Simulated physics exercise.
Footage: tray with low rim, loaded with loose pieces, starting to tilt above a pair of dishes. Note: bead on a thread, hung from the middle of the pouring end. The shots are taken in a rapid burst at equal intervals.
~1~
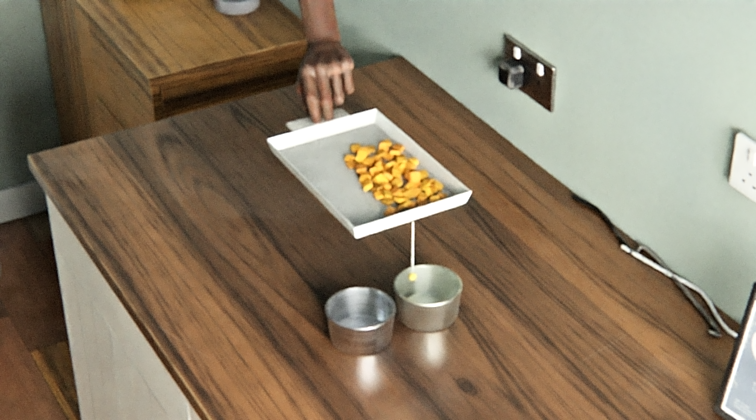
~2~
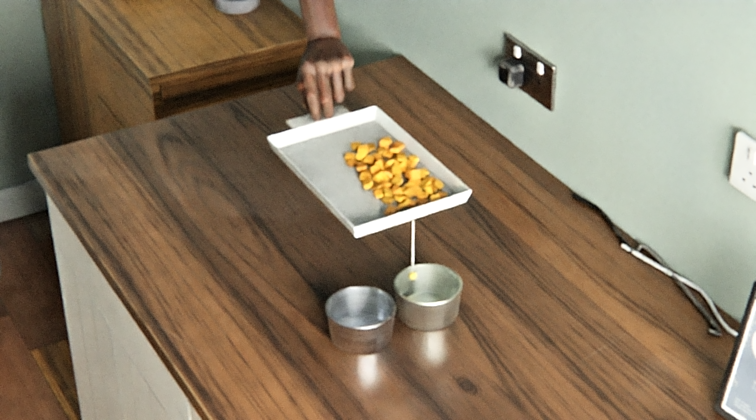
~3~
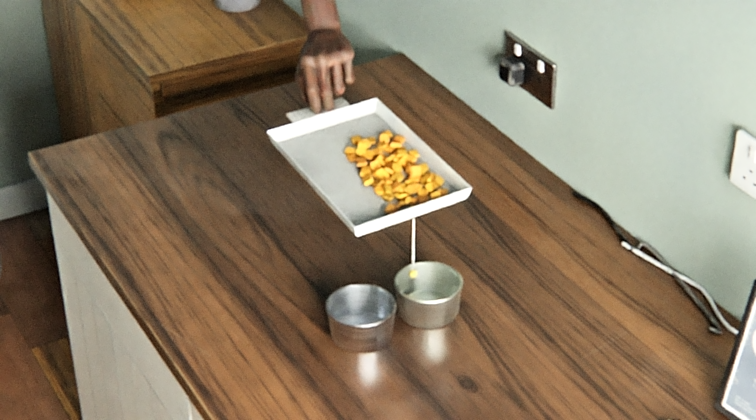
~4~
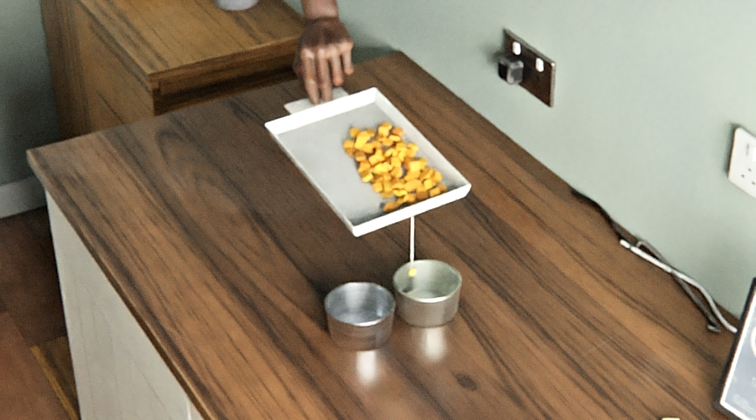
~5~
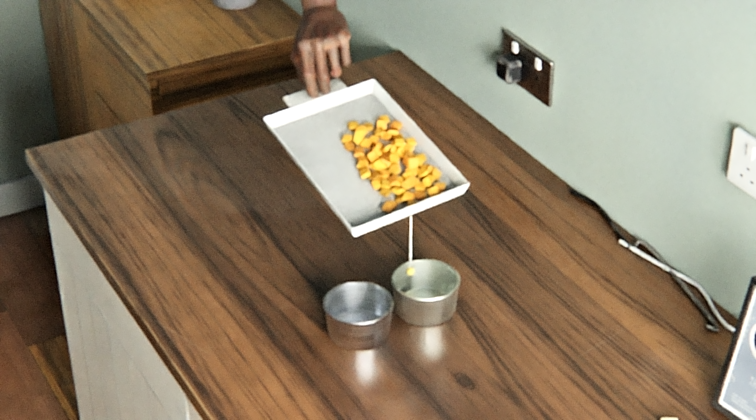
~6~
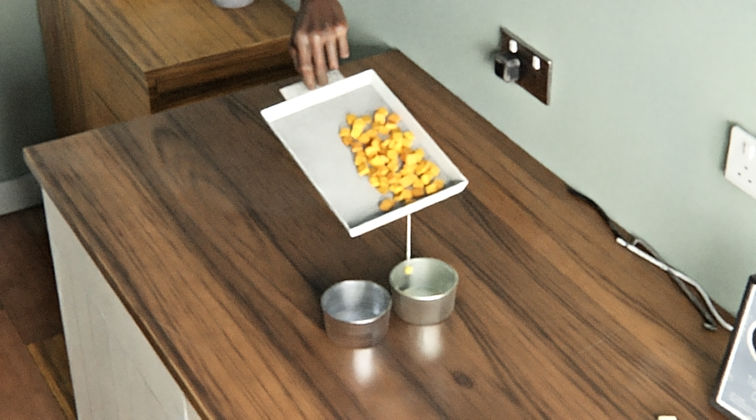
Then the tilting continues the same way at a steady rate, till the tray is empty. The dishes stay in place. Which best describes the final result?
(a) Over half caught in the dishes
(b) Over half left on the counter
a.
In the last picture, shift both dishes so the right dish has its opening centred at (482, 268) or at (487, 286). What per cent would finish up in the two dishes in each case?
Trial 1 about 20 %, trial 2 about 20 %.
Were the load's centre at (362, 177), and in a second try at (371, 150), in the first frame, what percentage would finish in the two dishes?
Around 90 then around 90 per cent.
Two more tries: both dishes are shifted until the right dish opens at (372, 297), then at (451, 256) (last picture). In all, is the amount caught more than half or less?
A majority, then a minority.
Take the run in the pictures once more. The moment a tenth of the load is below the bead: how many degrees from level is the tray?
At some 85 degrees.
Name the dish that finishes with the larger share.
Of the two, the left-side one is the fuller.
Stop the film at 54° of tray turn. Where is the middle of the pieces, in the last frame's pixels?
The centre of the load shows up near (373, 209) in the last view.
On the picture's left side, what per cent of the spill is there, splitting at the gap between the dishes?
Roughly 20 in a hundred.
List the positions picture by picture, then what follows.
The first frame shows corners of the pouring end at (356, 225) and (465, 191), level; middle of the load at (396, 173), small crackers; left dish at (377, 337); right dish at (445, 313); bead on its thread at (412, 277).
The second frame shows corners of the pouring end at (356, 225) and (465, 190), level; middle of the load at (396, 172).
The third frame shows corners of the pouring end at (357, 224) and (466, 187), tipped barely, lowest at the left corner; middle of the load at (396, 167).
The fourth frame shows corners of the pouring end at (356, 224) and (465, 184), tipped a little, lowest at the left corner; middle of the load at (395, 162).
The fifth frame shows corners of the pouring end at (354, 226) and (463, 183), tipped a little, lowest at the left corner; middle of the load at (394, 159).
The sixth frame shows corners of the pouring end at (352, 226) and (461, 181), tipped a little, lowest at the left corner; middle of the load at (392, 155); left dish at (373, 330); right dish at (441, 307).
Soon after the last picture, tray tipped steeply; all on the tray.
A little later, tray tipped right over; nearly all on the tray; a stray few in the left dish; a stray few outside both; a stray few in the air.
Later still, tray tipped past a quarter turn; most in the left dish; about a quarter outside both.
At rest, tray tipped past a quarter turn; most in the left dish; none in the right dish; about a quarter outside both.
